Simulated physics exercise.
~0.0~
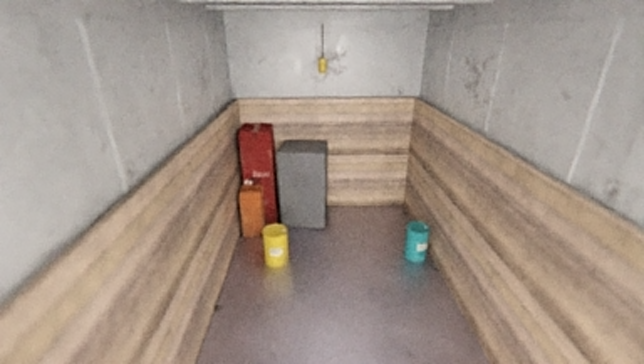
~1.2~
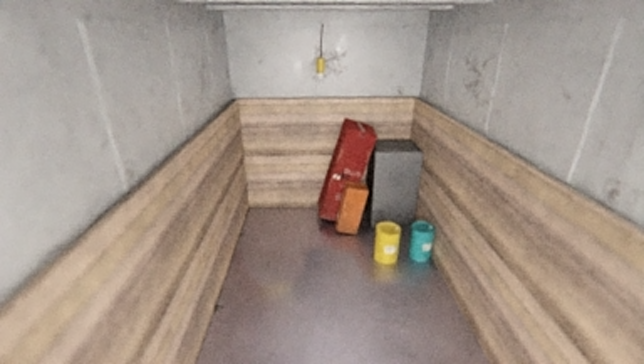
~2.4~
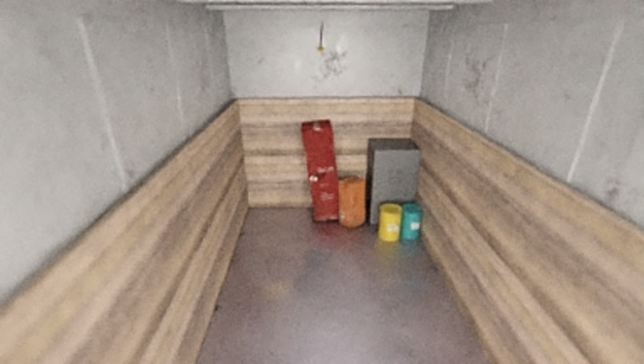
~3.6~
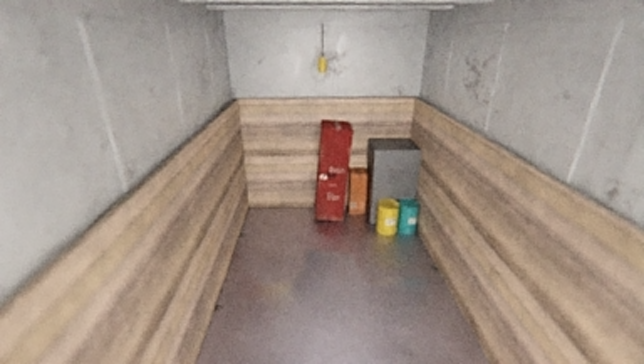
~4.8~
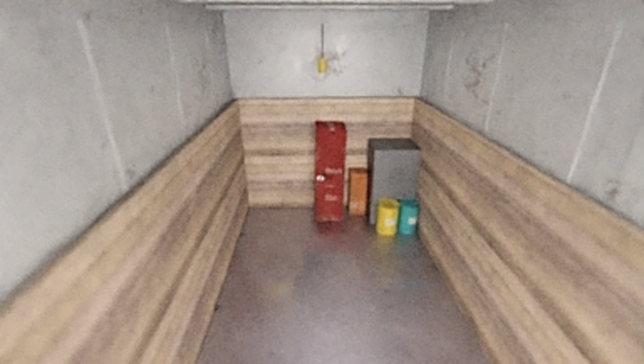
The load bay of a delivery van, with wood-panelled lower walls, is seen from the rear looking towards the cab. A tall red box, a smaller orange box and a grey appliance stand at the left, with a yellow canister in front and a turquoise canister by the right wall, beneath a small hanging lamp. The load slides right, the red and orange boxes leaning as the canisters come together. Both boxes then straighten, the red one shifting left, while the canisters move towards the cab. The red box edges back right, and everything finally stands upright and still, grouped towards the right.
